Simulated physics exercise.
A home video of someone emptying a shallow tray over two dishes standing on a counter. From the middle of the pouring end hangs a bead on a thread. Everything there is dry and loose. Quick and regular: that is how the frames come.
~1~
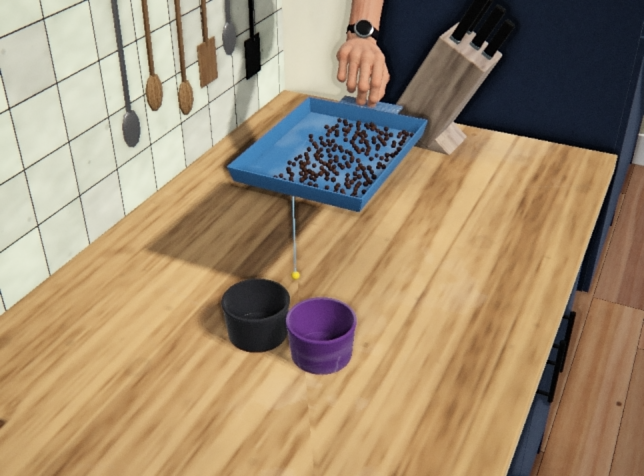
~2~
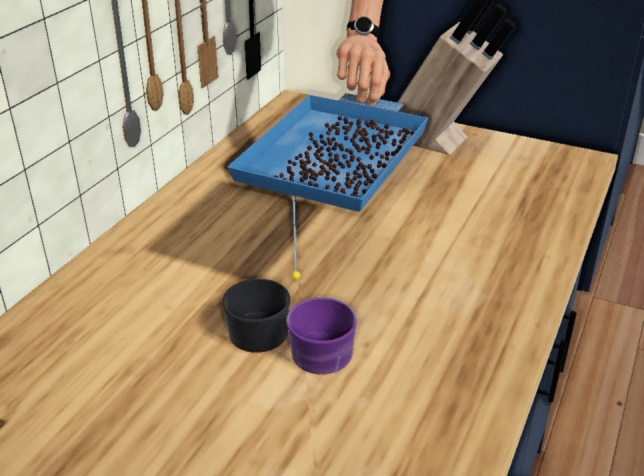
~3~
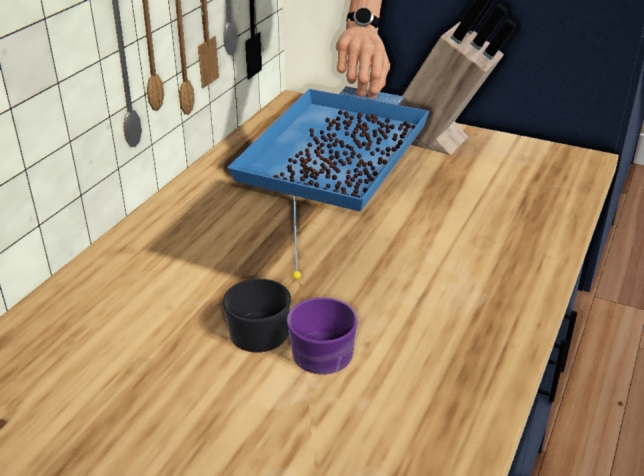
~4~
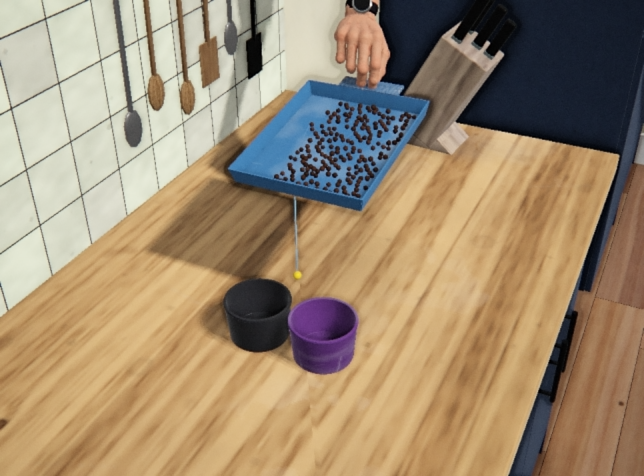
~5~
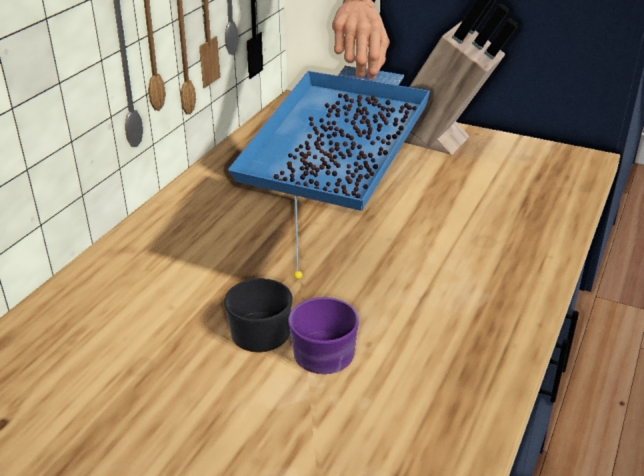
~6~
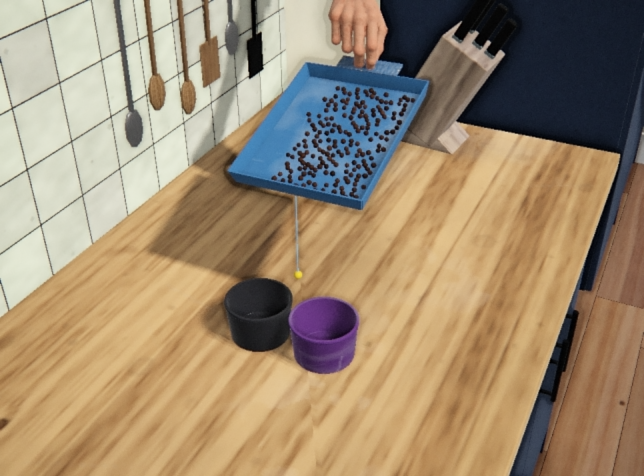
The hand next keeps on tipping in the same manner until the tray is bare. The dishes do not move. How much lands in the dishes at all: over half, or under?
The dishes save the greater portion.
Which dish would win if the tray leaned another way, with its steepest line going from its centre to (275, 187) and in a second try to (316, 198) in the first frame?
The first try favours the dish to the left; the second favours the dish to the right.
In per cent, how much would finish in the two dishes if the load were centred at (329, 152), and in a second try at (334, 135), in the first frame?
In order, roughly 70 % and 70 %.
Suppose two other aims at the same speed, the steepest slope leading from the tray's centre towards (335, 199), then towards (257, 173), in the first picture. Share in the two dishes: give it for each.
Lab note: Try one about 30 %, try two about 0 %.
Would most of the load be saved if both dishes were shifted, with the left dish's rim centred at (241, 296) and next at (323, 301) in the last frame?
At place one the greater share; at place two a lesser share.
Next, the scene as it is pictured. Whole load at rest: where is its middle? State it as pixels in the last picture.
The centre ends up roughly at (266, 334).
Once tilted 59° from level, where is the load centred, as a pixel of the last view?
Close to (301, 185).
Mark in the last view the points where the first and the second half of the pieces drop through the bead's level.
The opening half passes (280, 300), the closing half (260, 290).
Just after the last frame, tray tipped steeply; almost all on the tray; just a few in the air.
A moment on, tray tipped right over; roughly two thirds on the tray; just a few in the right dish; just a few in the left dish; just a few outside both; roughly a quarter in the air.
Further on, tray tipped past a quarter turn; roughly a third in the right dish; roughly half in the left dish; roughly a quarter outside both.
When it is over, tray tipped past a quarter turn; roughly a third in the right dish; roughly half in the left dish; roughly a quarter outside both.
